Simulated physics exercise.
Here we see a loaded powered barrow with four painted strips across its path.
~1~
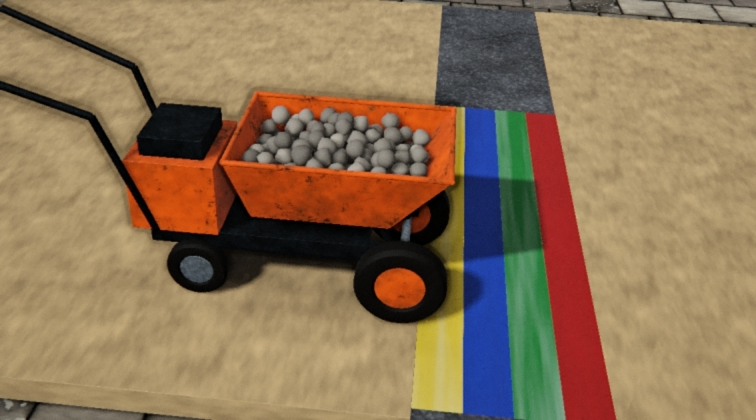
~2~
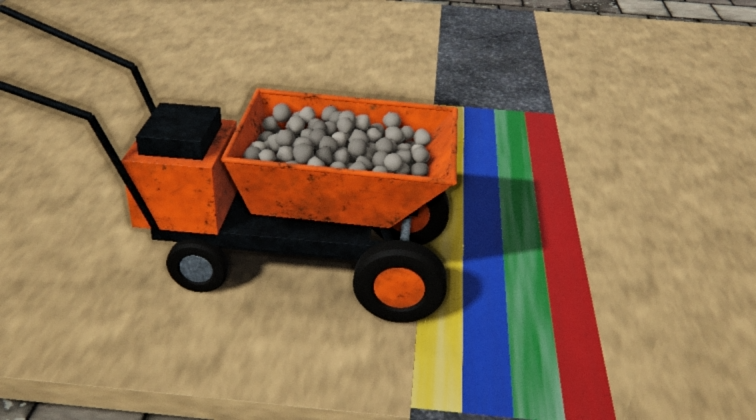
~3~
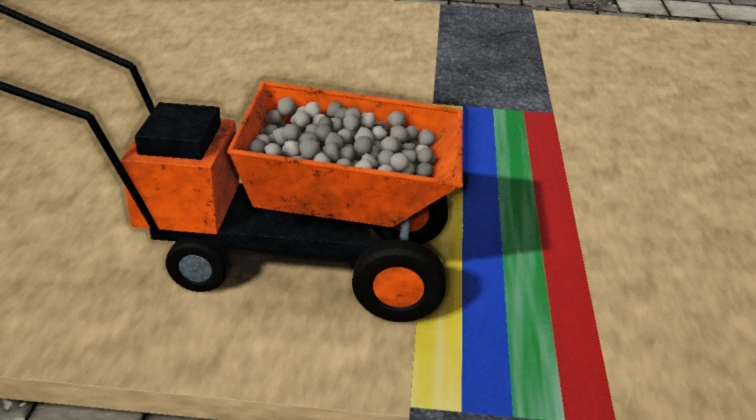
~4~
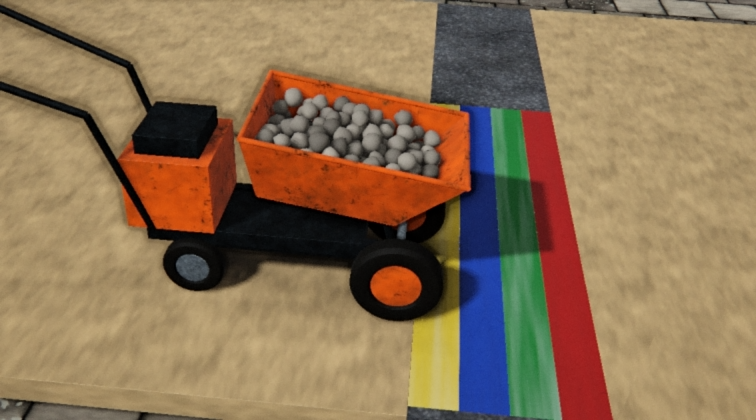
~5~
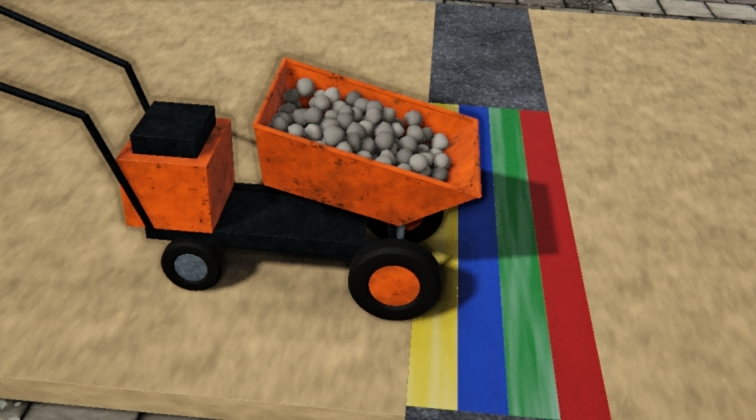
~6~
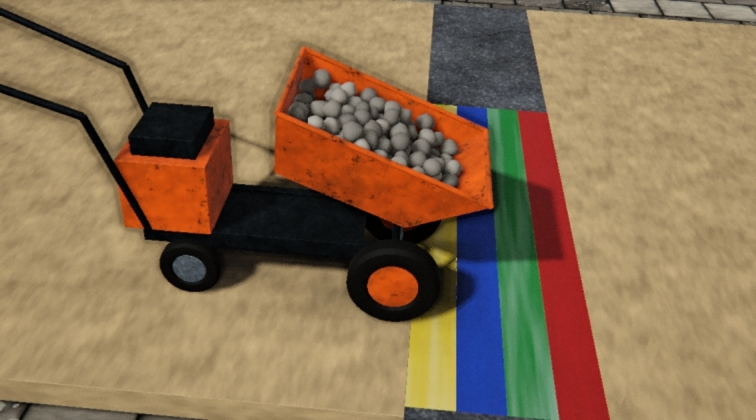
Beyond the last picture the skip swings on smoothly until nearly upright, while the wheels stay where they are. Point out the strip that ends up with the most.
The red one ends up with the most.
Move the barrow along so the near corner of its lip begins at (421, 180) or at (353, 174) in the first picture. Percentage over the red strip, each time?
The first stop gives 20 per cent; the second gives 10 per cent.
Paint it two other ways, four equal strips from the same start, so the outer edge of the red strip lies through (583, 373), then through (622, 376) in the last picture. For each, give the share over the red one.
30 per cent, then 30 per cent, roughly.
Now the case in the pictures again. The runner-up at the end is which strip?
The green strip is second.
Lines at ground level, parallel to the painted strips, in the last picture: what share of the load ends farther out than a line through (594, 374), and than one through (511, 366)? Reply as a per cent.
Around 30 in a hundred for the first, 80 in a hundred for the second.
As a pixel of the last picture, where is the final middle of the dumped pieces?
Roughly pixel (574, 285).
Just after the last frame, skip tipped steeply; every one in the skip.
A moment on, skip tipped right over; roughly two thirds in the skip; about a tenth over the green strip; roughly a quarter over the red strip; just a few falling; about a tenth off the paint.
Further on, skip tipped right over; roughly a quarter in the skip; about a tenth over the green strip; roughly a third over the red strip; roughly a third off the paint.
When it is over, skip tipped right over; roughly a quarter in the skip; not one over the yellow strip; just a few over the blue strip; about a tenth over the green strip; roughly a third over the red strip; roughly a third off the paint.
